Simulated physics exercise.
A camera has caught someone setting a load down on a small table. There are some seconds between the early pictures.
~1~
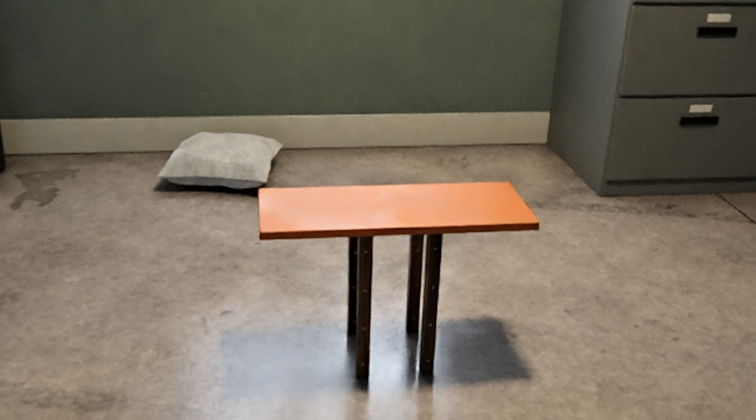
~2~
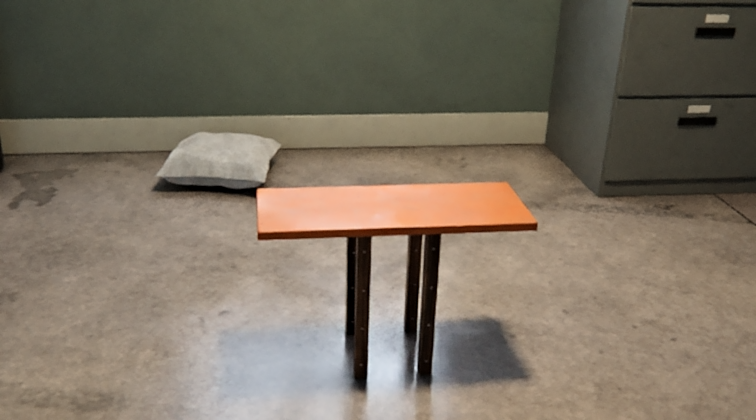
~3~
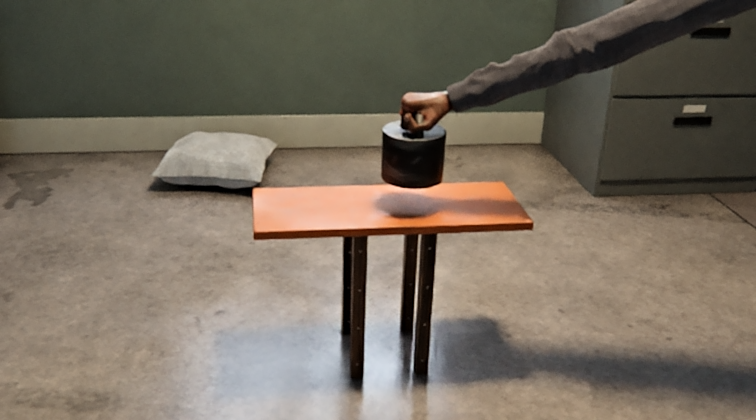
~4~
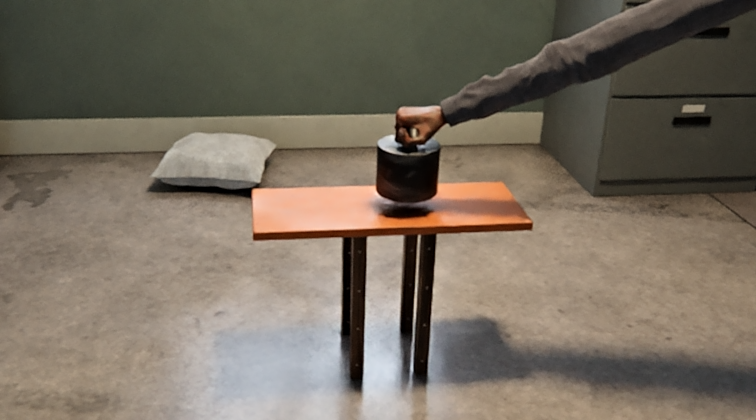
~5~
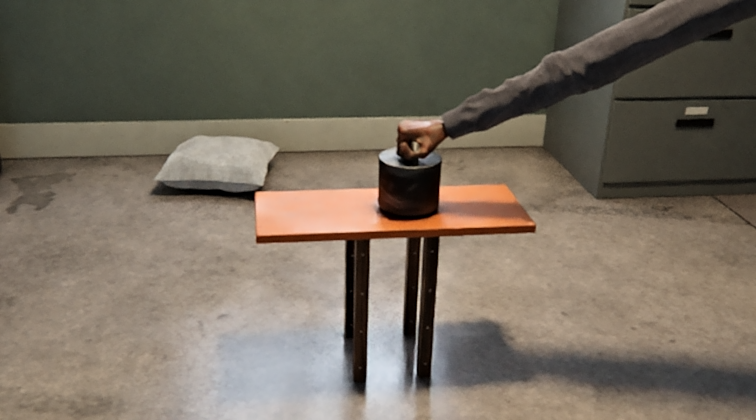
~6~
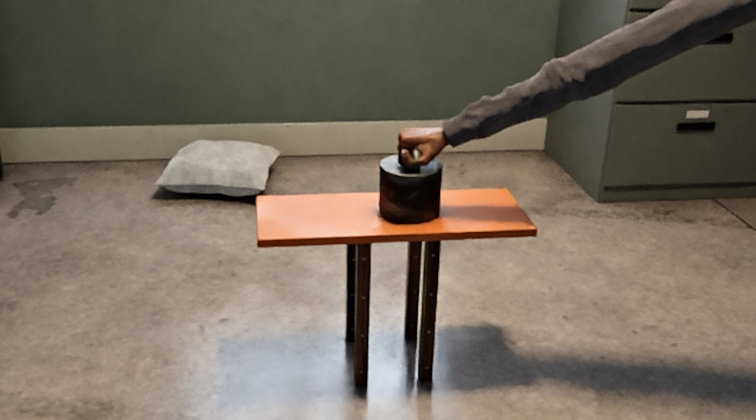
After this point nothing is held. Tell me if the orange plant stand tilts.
I reckon it will stay still there by itself.
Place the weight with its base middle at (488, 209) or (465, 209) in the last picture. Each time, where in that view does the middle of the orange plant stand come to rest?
It comes to rest at (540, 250) and (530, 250).
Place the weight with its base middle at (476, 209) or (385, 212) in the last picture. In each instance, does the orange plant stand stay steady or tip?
The orange plant stand goes over; keeps steady.
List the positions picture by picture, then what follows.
In the first frame, orange plant stand (394, 209).
In the second frame, orange plant stand (392, 209).
In the third frame, still on the way; orange plant stand (388, 209); weight (413, 154).
In the fourth frame, still on the way; orange plant stand (388, 209); weight (408, 167).
In the fifth frame, still on the way; orange plant stand (391, 212); weight (409, 180).
In the sixth frame, in place, still held; orange plant stand (392, 216); weight (410, 188).
Then, 0.24 s later than the last frame, orange plant stand at rest near (392, 216).
When it is over, the orange plant stand stays flat on its feet, near (392, 216).
